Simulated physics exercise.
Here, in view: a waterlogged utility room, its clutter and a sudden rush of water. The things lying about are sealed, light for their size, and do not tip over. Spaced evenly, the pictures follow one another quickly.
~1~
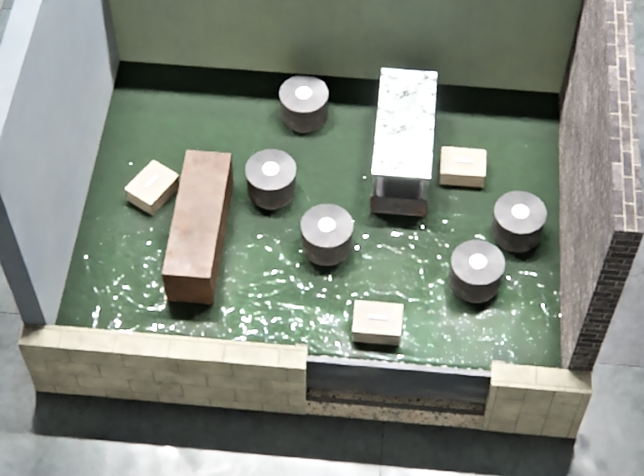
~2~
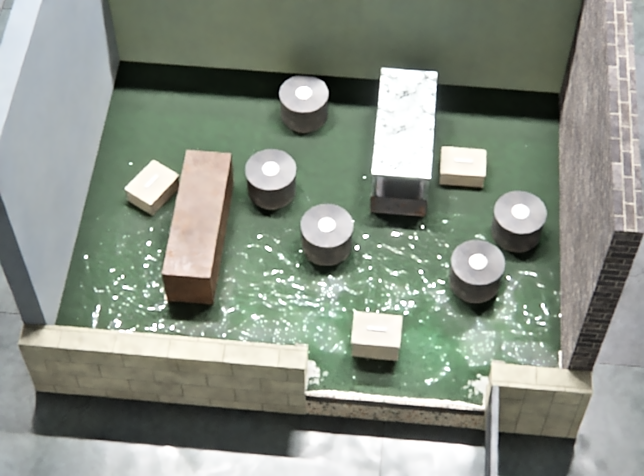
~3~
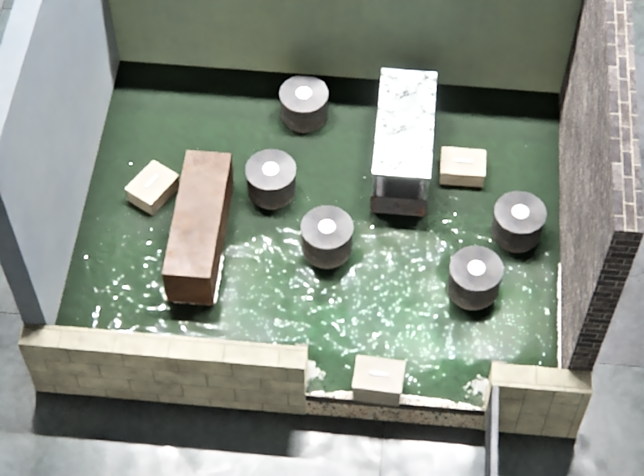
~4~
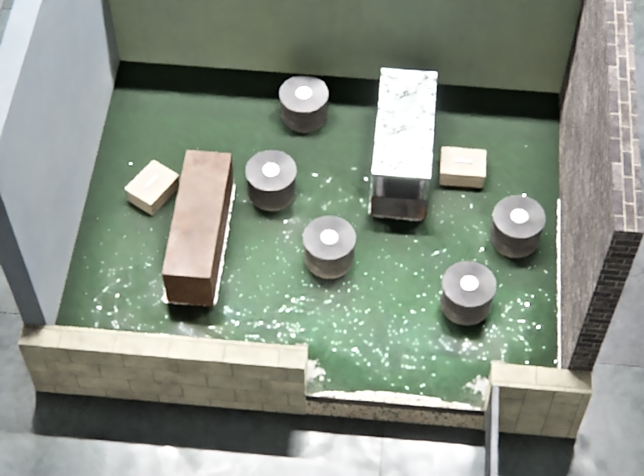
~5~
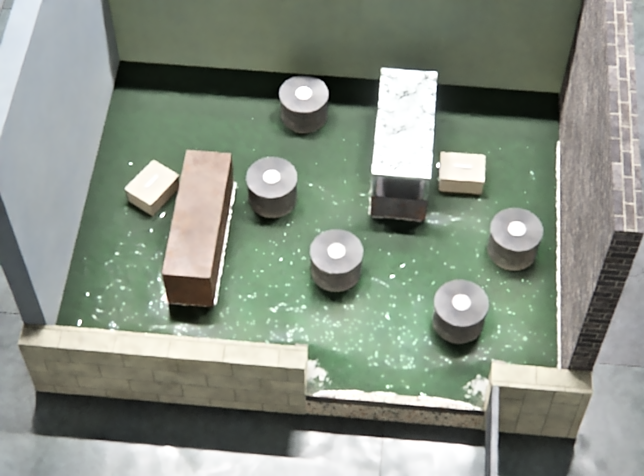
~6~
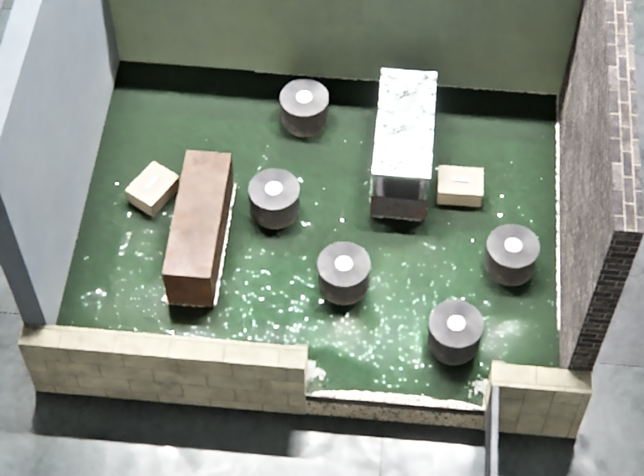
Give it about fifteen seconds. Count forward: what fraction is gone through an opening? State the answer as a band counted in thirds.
Answer: Two thirds or more.
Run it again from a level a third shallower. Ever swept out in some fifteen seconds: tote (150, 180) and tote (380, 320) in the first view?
Remains, then swept away.
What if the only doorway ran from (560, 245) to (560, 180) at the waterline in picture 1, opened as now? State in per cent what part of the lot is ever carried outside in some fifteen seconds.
Roughly 60 in a hundred.
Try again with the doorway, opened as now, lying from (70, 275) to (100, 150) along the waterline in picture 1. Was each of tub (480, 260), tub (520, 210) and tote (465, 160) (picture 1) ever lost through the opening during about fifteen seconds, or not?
Per item as listed - not lost, not lost, not lost.
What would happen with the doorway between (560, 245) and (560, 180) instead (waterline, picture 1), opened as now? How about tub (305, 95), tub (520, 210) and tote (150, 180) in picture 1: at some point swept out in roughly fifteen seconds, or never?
Per object, as asked: Not flushed / flushed / not flushed.
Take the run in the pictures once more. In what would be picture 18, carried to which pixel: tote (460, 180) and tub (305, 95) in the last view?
(464, 277) and (349, 163), about.
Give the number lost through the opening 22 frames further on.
I get 6.
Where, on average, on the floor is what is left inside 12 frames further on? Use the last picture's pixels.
The average lies close to (335, 264).
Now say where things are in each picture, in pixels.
A tub at (478, 262) floats; a tub at (327, 225) floats; 0 of 8 have shifted, in the first frame.
A tub at (478, 262) floats; a tub at (327, 225) floats; 1 of 8 have shifted, in the second frame.
A tub at (477, 268), afloat, close to its start; a tub at (327, 227), afloat; 1 of 8 have shifted, in the third frame.
A tub at (469, 284), afloat, close to its start; a tub at (329, 237) floats, close to its start; 3 of 8 have shifted, in the fourth frame.
A tub at (461, 303) floats, a stride from its start; a tub at (337, 251) floats, close to its start; 5 of 8 have shifted, in the fifth frame.
A tub at (456, 324), afloat, a stride from its start; a tub at (344, 264) floats, a stride from its start; 6 of 8 have shifted, in the sixth frame.
A moment on, 2 of 8 are out; 6 afloat.
Next, 4 of 8 are out; 4 afloat.
Later, 6 of 8 are out; 2 afloat.
In the end, 7 of 8 are out; 1 afloat.
